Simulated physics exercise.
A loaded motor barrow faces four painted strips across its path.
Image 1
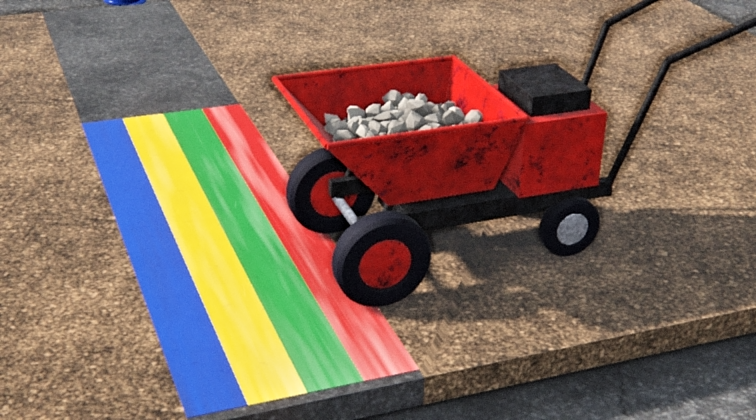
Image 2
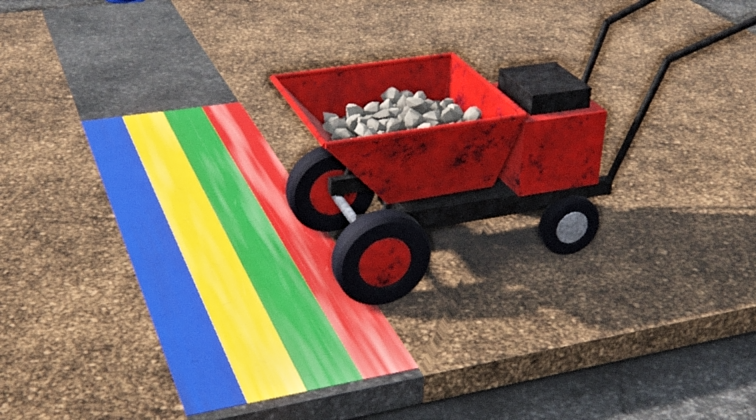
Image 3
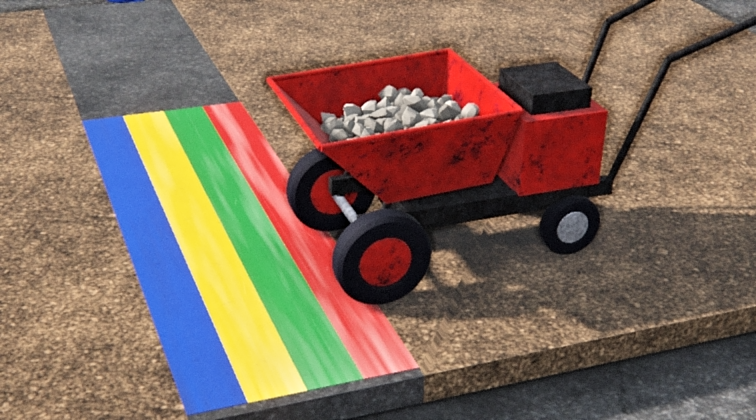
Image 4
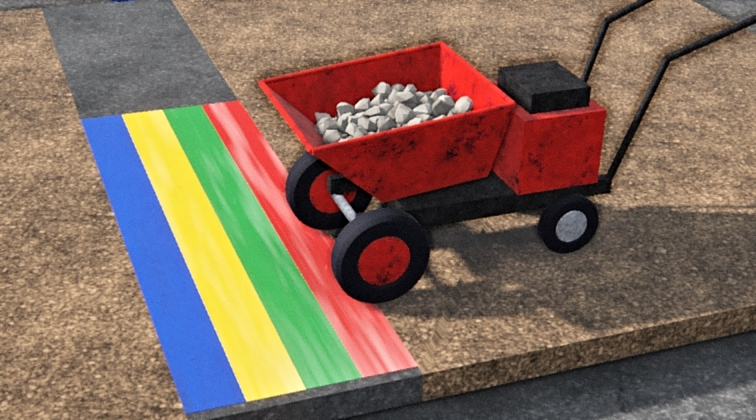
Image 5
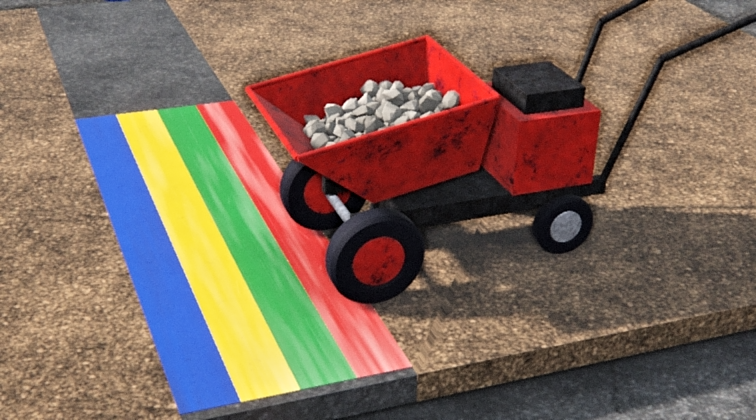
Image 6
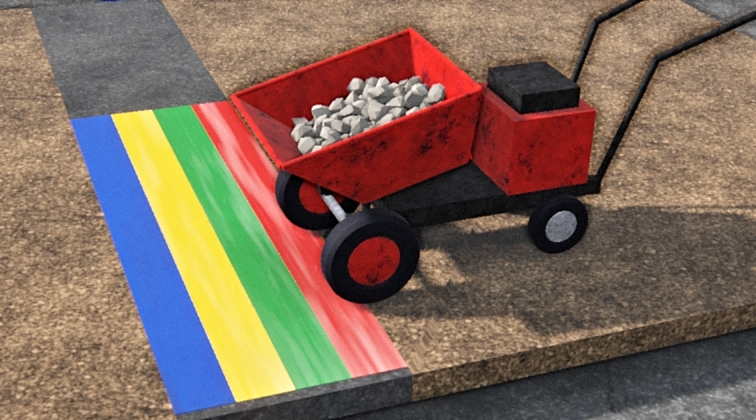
Red motor barrow loaded with broken stones standing beside four painted strips, its skip gradually tilting forward to the left.
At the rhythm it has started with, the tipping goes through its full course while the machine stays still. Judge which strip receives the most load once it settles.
The strip receiving the most is the blue one.
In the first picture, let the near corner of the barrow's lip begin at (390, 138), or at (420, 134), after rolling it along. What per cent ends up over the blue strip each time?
Close to 10 in a hundred, and close to 10 in a hundred.
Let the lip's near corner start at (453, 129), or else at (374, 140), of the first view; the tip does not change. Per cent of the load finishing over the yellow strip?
In order, close to 10 and 40 in a hundred.
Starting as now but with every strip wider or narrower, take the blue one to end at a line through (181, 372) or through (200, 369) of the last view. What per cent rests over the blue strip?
The first one comes out at 40 percent, while the second comes out at 30 percent.
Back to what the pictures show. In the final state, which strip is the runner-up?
That would be that yellow strip.
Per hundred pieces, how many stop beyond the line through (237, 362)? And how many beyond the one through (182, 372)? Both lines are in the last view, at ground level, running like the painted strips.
70 and 20 in a hundred.
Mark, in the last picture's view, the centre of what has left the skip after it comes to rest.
Somewhere around (161, 286) in the last picture.
Soon after the last picture, skip tipped steeply; all in the skip.
A little later, skip tipped steeply; nearly all in the skip; a stray few over the yellow strip; a stray few over the blue strip; a stray few off the paint.
Later still, skip tipped right over; about a third in the skip; a small part over the yellow strip; about a third over the blue strip; a small part off the paint.
At rest, skip tipped right over; about a third in the skip; none over the red strip; none over the green strip; a small part over the yellow strip; about a third over the blue strip; a small part off the paint.
